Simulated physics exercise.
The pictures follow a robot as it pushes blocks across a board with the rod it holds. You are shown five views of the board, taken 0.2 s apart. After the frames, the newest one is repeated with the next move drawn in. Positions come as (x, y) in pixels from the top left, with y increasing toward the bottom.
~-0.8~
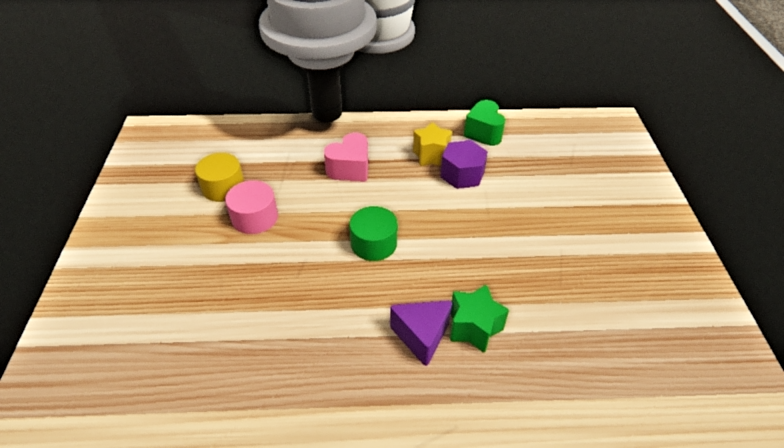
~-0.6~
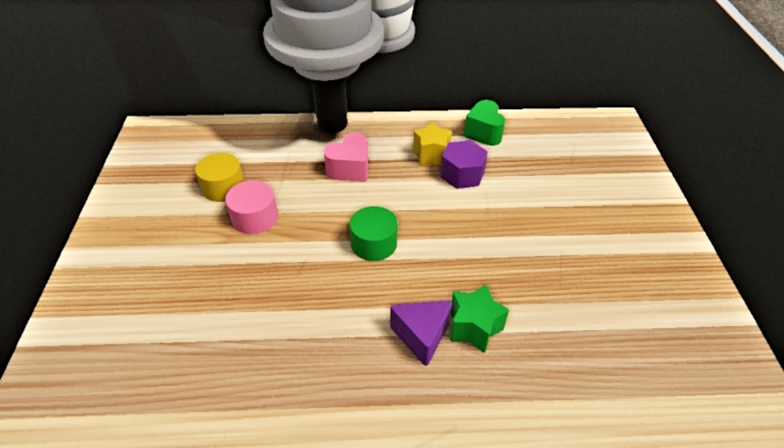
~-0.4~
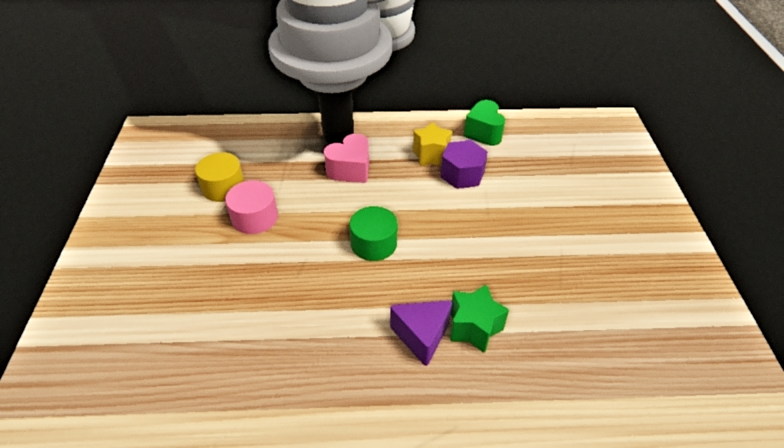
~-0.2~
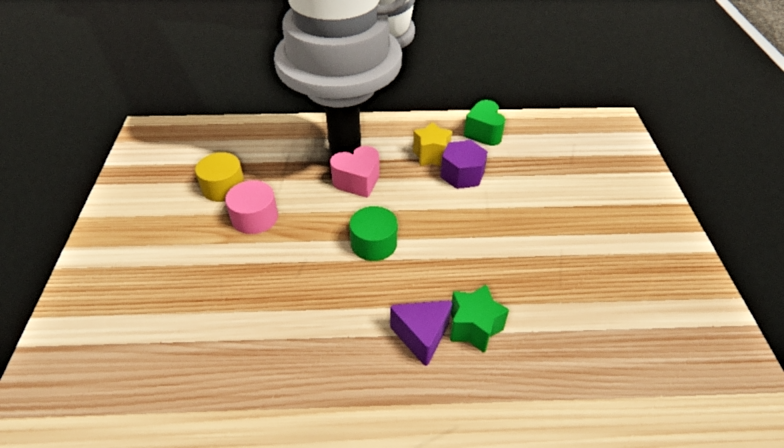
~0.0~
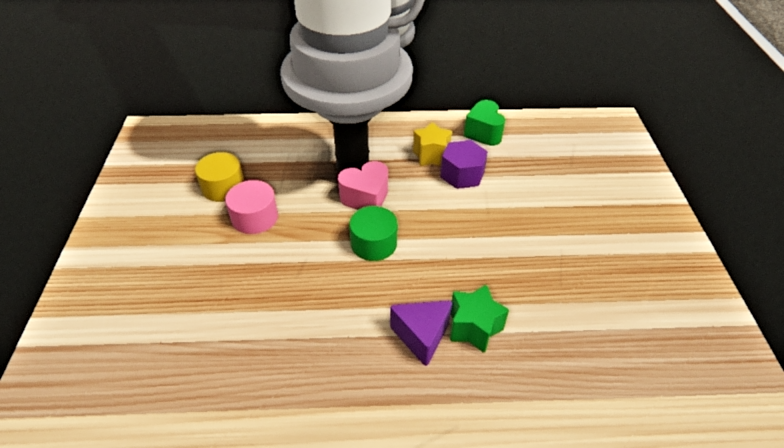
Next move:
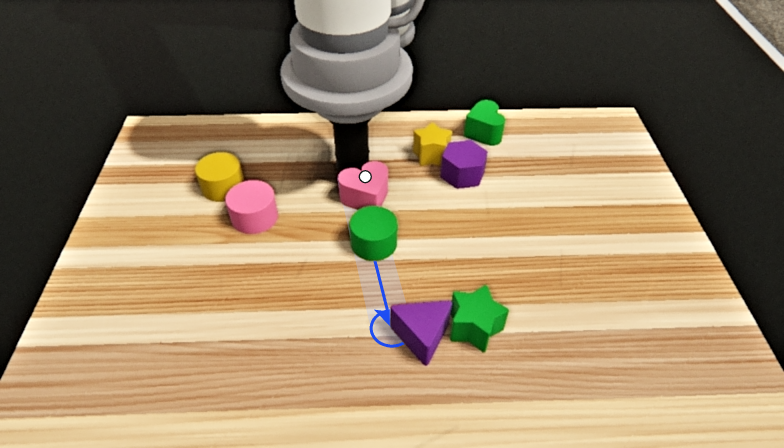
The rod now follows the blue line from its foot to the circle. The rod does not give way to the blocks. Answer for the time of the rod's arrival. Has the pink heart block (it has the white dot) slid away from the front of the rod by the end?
Yes - that is the case.
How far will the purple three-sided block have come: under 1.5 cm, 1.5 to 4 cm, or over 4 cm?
The displacement of the purple three-sided block is above 4 cm.
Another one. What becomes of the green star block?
The block in question stays where it was by the end.
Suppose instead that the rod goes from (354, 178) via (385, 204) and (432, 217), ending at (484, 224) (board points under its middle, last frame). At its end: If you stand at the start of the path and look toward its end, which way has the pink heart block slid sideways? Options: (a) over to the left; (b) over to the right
The answer is b.
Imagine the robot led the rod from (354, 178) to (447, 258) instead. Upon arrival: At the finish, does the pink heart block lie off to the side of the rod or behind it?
Answer: No.
The line goes from (354, 178) to (392, 328); the dot is on the pink heart block.
The first path, step by step. One third of the way, rod (364, 210); pink heart block (393, 215), turned 30° anticlockwise; green round block (382, 250).
Two thirds of the way, rod (377, 259); pink heart block (413, 231), turned 80° anticlockwise; green round block (397, 283).
At the end, rod (392, 316); pink heart block (413, 231), turned 80° anticlockwise; green round block (421, 344); purple three-sided block (464, 369), turned 50° anticlockwise; green star block unmoved.
